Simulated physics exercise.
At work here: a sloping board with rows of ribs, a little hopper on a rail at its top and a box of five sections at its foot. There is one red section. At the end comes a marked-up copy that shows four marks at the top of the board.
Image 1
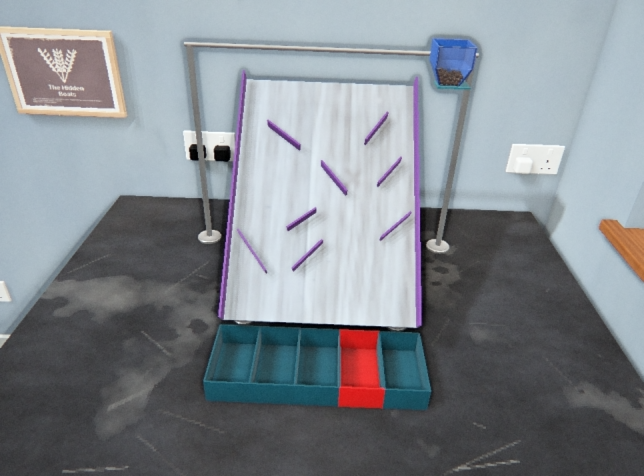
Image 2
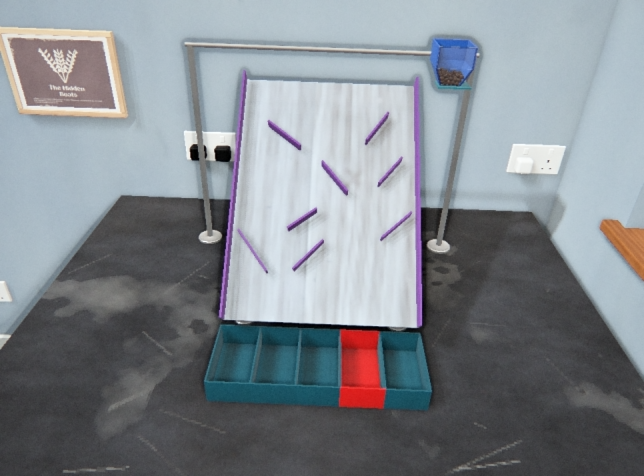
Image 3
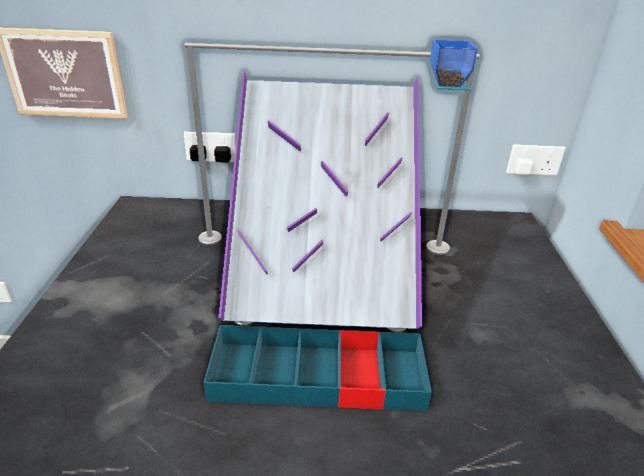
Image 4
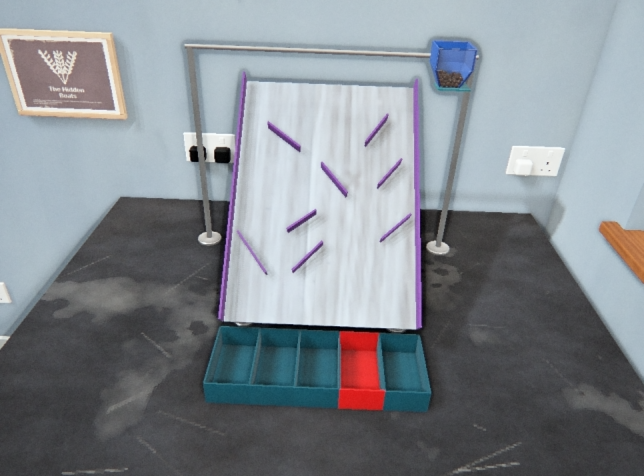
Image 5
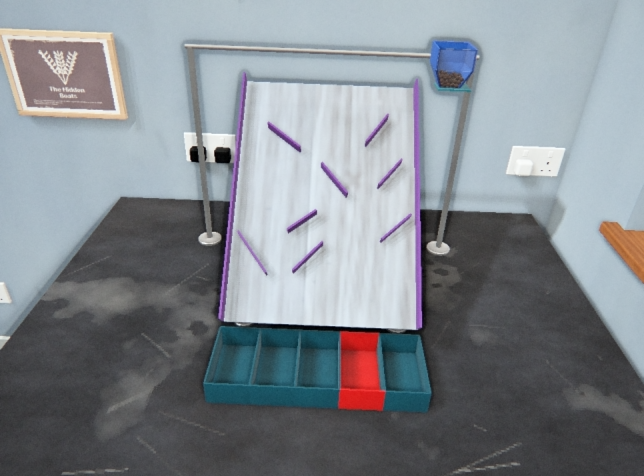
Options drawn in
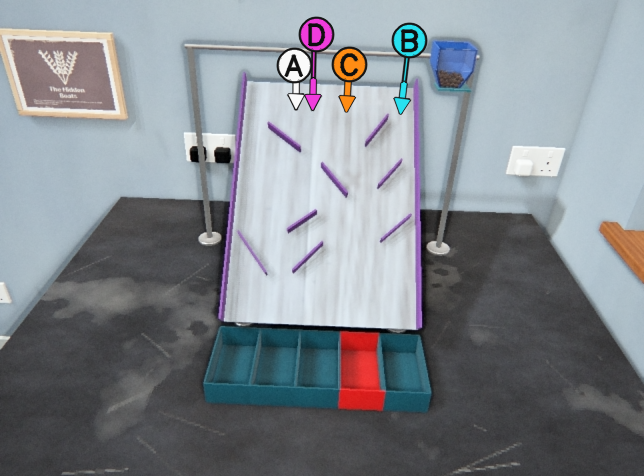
The clip shows a sloping pale board with purple ribs, a small blue hopper of brown pieces on a rail at its upper right, and a teal box with one red section at its foot, with nothing visibly moving.
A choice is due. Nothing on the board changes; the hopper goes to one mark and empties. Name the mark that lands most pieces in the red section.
C.
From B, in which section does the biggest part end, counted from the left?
The third.
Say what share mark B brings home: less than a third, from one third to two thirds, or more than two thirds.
Mark B gives less than a third.
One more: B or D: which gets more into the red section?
The answer is D.
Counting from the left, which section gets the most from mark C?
It is the fourth one.
On the marked copy, mark A meets the board at (296, 103); mark B meets the board at (401, 108); mark C meets the board at (346, 105); mark D meets the board at (312, 104).
For mark A, roughly a third in the red section, roughly half in other sections, about a tenth outside the box.
For mark B, about a tenth in the red section, the larger part in other sections, about a tenth outside the box.
For mark C, roughly half in the red section, roughly a third in other sections, about a tenth outside the box.
For mark D, roughly a third in the red section, roughly half in other sections, about a tenth outside the box.
